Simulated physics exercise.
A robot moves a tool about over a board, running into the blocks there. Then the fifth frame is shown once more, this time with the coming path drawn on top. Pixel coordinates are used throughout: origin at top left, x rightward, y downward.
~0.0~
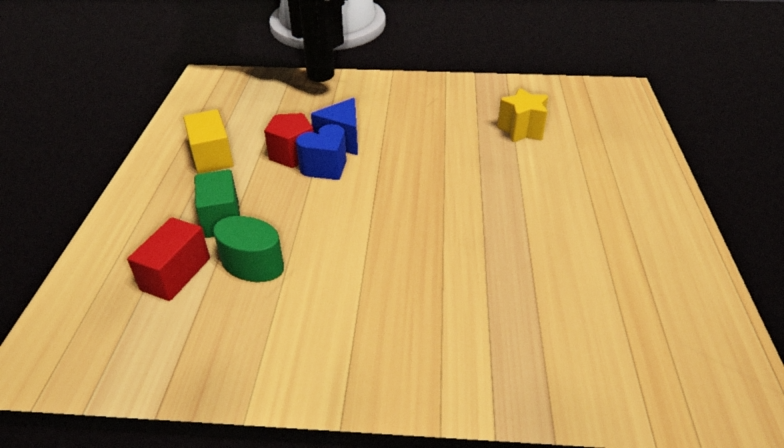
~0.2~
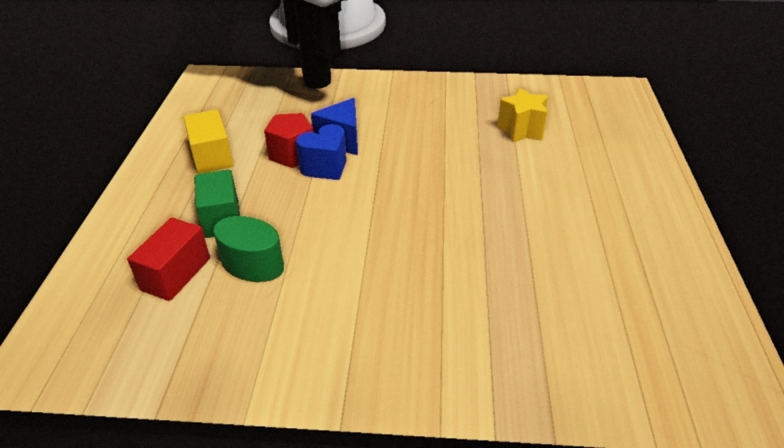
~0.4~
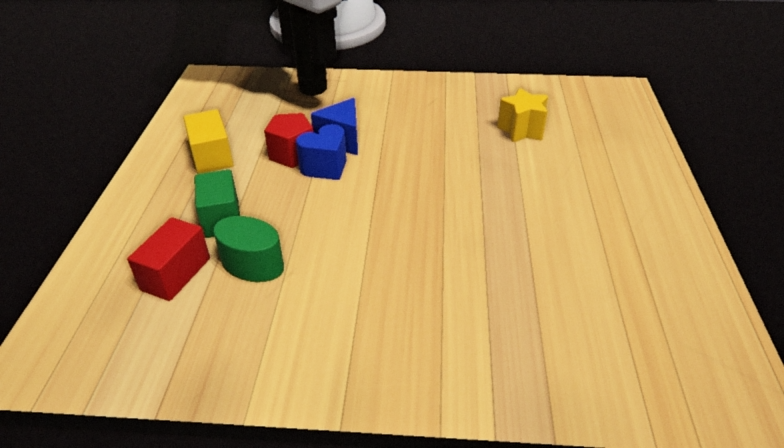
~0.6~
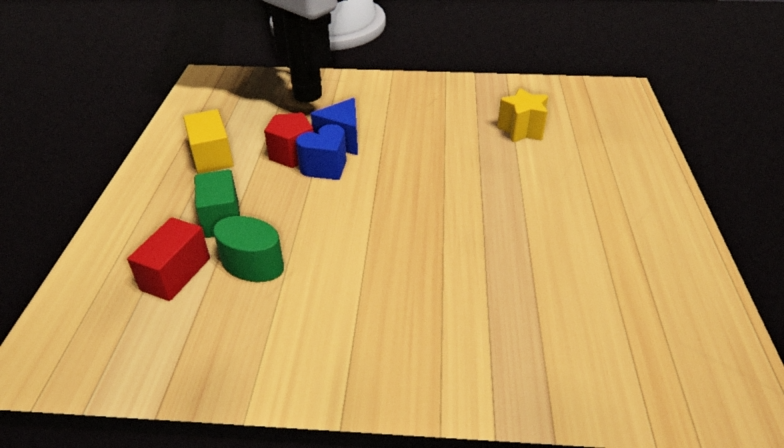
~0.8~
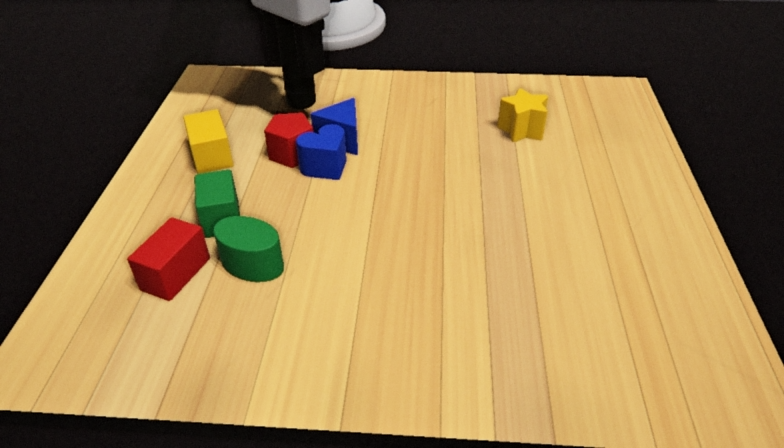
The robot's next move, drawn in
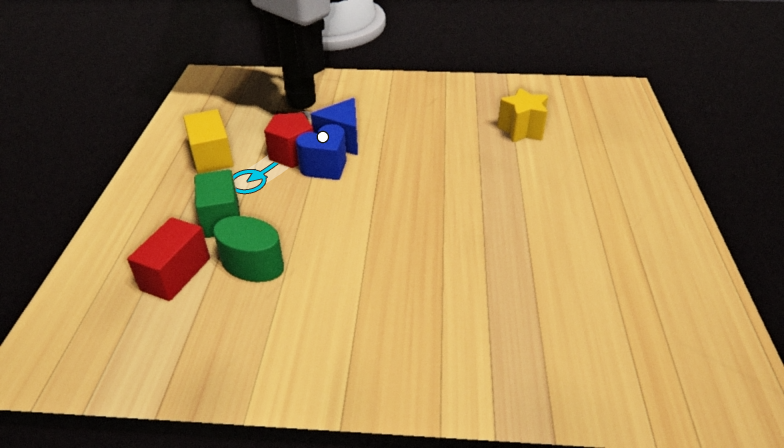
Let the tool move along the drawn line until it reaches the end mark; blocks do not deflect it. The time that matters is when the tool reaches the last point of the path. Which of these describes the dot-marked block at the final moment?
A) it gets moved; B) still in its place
The correct letter is A.
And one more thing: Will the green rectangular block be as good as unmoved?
Short answer: Yes.
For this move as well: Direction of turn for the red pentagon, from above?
Counter-clockwise, from overhead.
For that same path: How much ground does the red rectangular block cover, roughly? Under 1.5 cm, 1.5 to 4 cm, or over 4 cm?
It's set to move under 1.5 cm.
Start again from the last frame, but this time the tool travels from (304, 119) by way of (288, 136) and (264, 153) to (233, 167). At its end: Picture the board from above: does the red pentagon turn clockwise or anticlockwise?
Overhead view: Anti-clockwise.
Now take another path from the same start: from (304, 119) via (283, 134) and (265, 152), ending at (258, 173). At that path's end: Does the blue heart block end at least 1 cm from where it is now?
I expect so.
Path on the board, from (304, 119) through (297, 140) and (278, 162) to (247, 181); the dot is on the blue heart block.
What follows on the original path. One third of the way, tool (294, 124); red pentagon (284, 131); blue heart block (323, 139), turned 15° anticlockwise.
Two thirds of the way, tool (275, 145); red pentagon (274, 155), turned 25° anticlockwise; blue heart block (322, 145), turned 55° anticlockwise.
At the end, tool (244, 164); red rectangular block in place; green rectangular block in place; red pentagon (271, 164), turned 40° anticlockwise; blue heart block (322, 145), turned 55° anticlockwise; blue triangular block in place.
